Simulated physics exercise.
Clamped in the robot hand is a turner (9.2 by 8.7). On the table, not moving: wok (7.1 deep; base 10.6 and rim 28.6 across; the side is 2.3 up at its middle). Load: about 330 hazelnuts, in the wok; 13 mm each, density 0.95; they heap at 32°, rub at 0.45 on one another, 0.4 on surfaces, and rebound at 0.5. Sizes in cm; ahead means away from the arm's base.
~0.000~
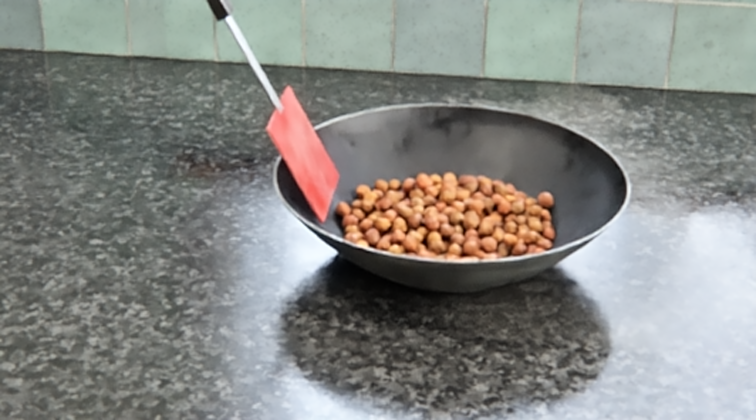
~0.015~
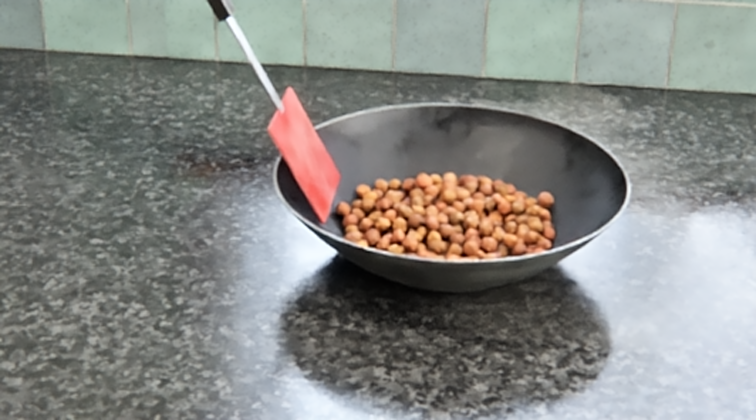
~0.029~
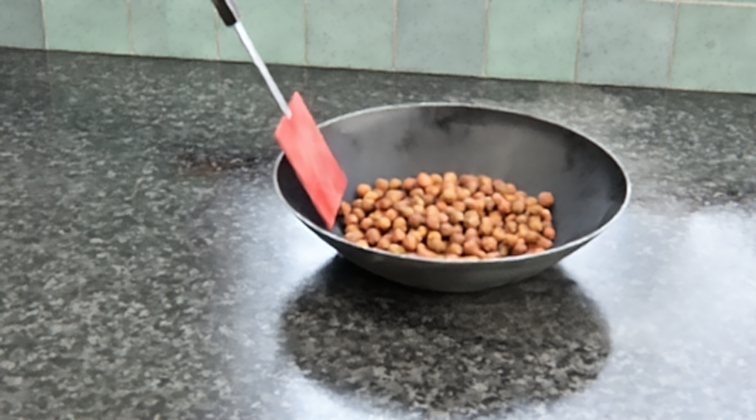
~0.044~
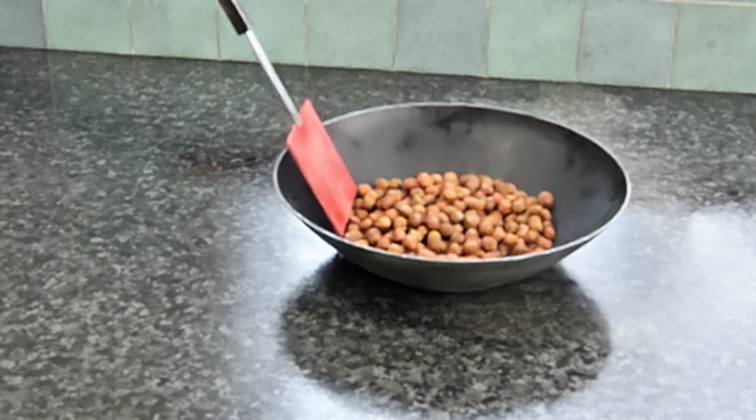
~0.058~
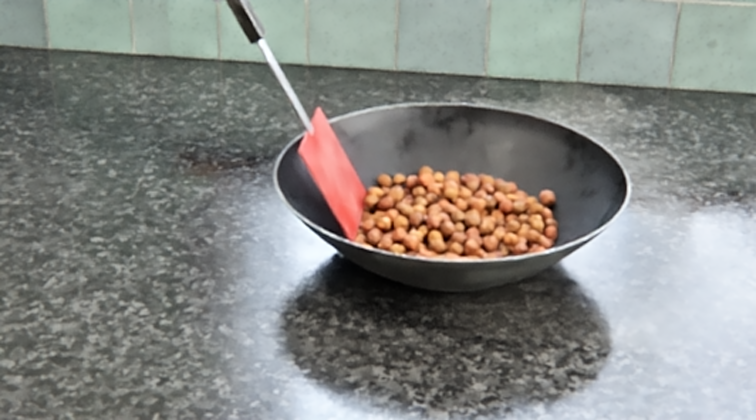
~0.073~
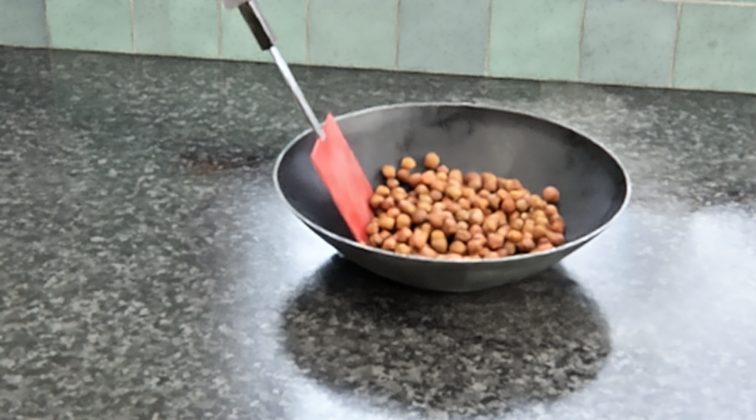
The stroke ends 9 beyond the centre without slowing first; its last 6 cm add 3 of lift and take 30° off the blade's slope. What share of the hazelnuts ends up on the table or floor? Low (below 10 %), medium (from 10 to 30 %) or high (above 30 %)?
Answer: Medium; from 10 to 30 % of the hazelnuts finish on the table or floor.
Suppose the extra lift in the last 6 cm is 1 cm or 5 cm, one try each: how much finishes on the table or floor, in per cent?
About 15 and 20 per cent.
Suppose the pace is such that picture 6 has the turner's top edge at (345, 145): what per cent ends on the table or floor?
About 45 per cent.
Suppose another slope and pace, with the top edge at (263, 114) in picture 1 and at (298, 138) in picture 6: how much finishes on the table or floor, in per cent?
About 5 per cent.
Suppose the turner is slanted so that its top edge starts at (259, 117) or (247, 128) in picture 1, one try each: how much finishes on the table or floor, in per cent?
About 15 and 10 per cent.
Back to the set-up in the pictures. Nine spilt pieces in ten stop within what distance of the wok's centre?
Roughly 35 cm.
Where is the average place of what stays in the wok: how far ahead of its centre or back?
Roughly 4.0 cm ahead.
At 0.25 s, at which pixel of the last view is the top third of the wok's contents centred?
At about (560, 198).
After 0.16 s, sloping 62°, highest piece 7 above the table; 330 in the wok.
After 0.25 s, sloping 53°, highest piece 7 above the table; 329 in the wok, 1 on the blade or in flight.
After 0.49 s, sloping 32°, highest piece 8 above the table; 265 in the wok, 45 on the table or floor, 20 on the blade or in flight.
After 1.54 s, sloping 32°, highest piece 7 above the table; 265 in the wok, 65 on the table or floor.
At rest, 265 in the wok, 65 on the table or floor. That is 20 % on the table or floor.
